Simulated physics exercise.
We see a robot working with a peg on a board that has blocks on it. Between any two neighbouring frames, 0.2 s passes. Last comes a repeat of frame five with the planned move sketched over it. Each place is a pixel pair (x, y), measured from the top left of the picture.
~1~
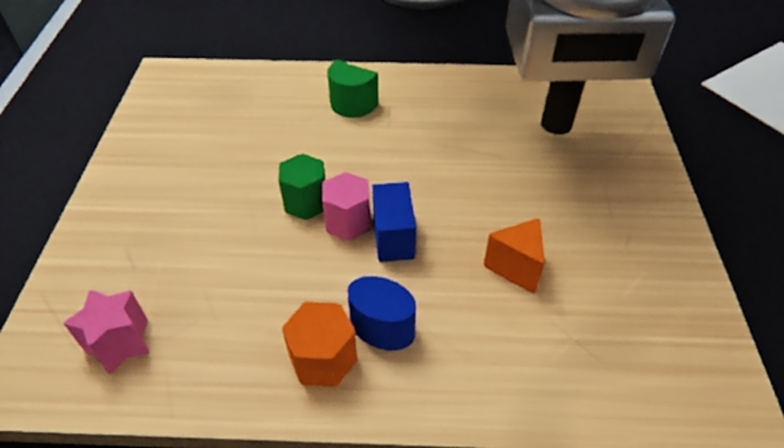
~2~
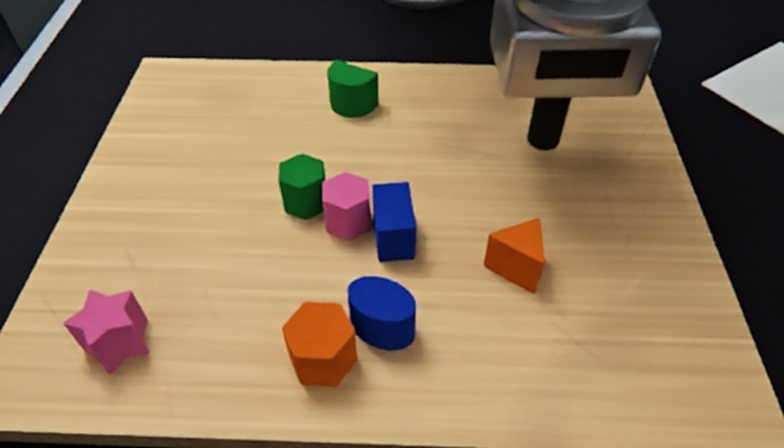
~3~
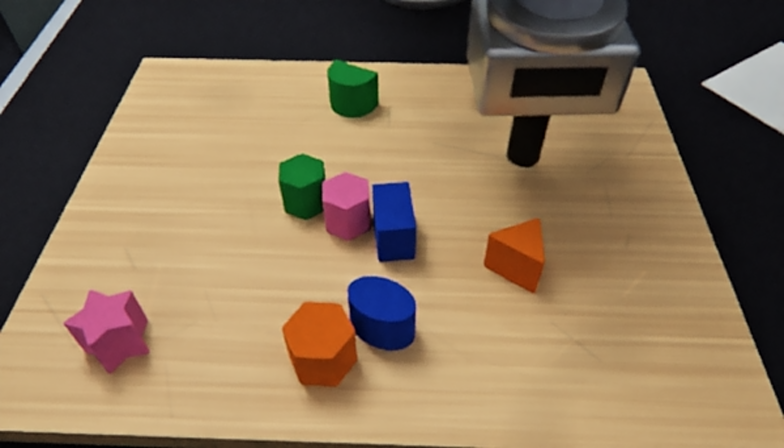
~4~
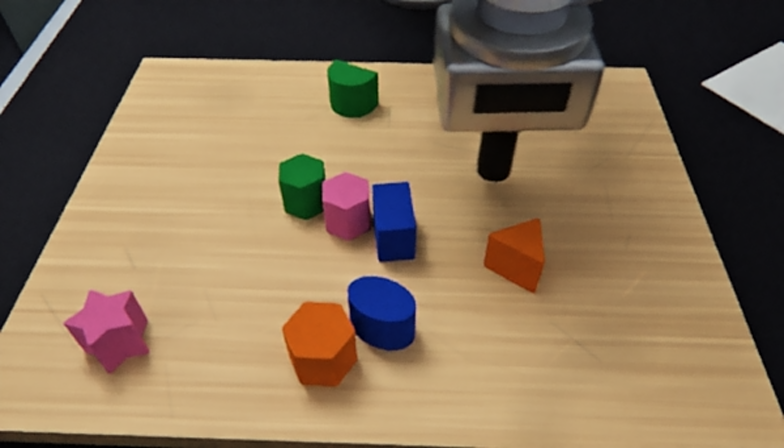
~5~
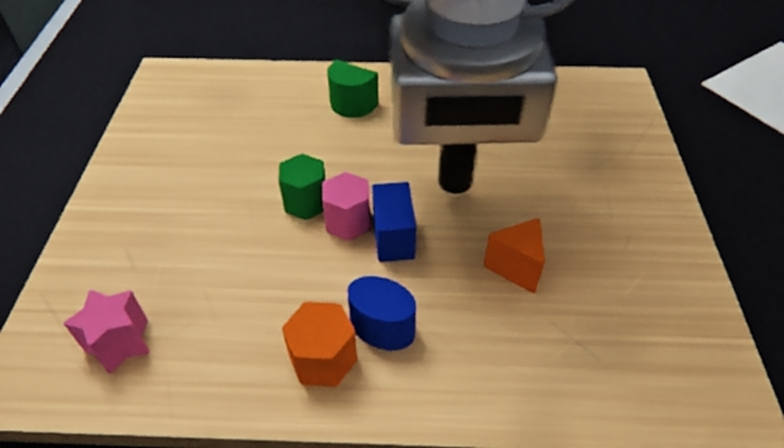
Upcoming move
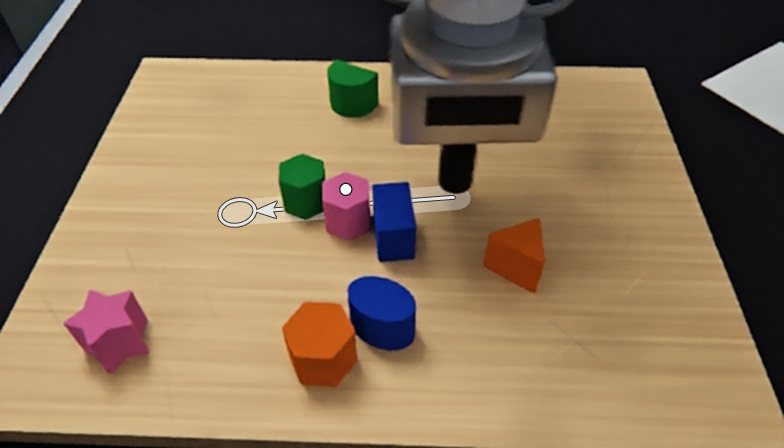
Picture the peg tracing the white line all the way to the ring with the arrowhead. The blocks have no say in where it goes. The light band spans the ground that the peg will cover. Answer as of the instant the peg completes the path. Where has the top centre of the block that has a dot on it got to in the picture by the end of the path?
In the picture, that point is around (296, 207).
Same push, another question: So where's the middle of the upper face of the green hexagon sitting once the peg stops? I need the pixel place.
If I read the scene right, the answer is (209, 157).
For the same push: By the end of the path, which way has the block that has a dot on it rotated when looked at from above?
It twists anticlockwise.
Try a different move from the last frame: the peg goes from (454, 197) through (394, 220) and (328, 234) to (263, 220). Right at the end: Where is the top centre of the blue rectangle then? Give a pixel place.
Its top face will be centred at roughly (358, 231).
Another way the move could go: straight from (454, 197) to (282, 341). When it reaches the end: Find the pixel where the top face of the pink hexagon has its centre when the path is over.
Somewhere near (299, 202).
The drawn path runs from (454, 197) to (237, 212); the dot is on the pink hexagon.
What follows on the original path. One third of the way, peg at (381, 187); nothing pushed yet.
Two thirds of the way, peg at (307, 192); green hexagon at (268, 166), turned 20° clockwise; pink hexagon at (300, 207), turned 70° anticlockwise.
At the end, peg at (233, 197); green hexagon at (209, 157), turned 75° clockwise; pink hexagon at (296, 207), turned 80° anticlockwise; blue rectangle not moved.
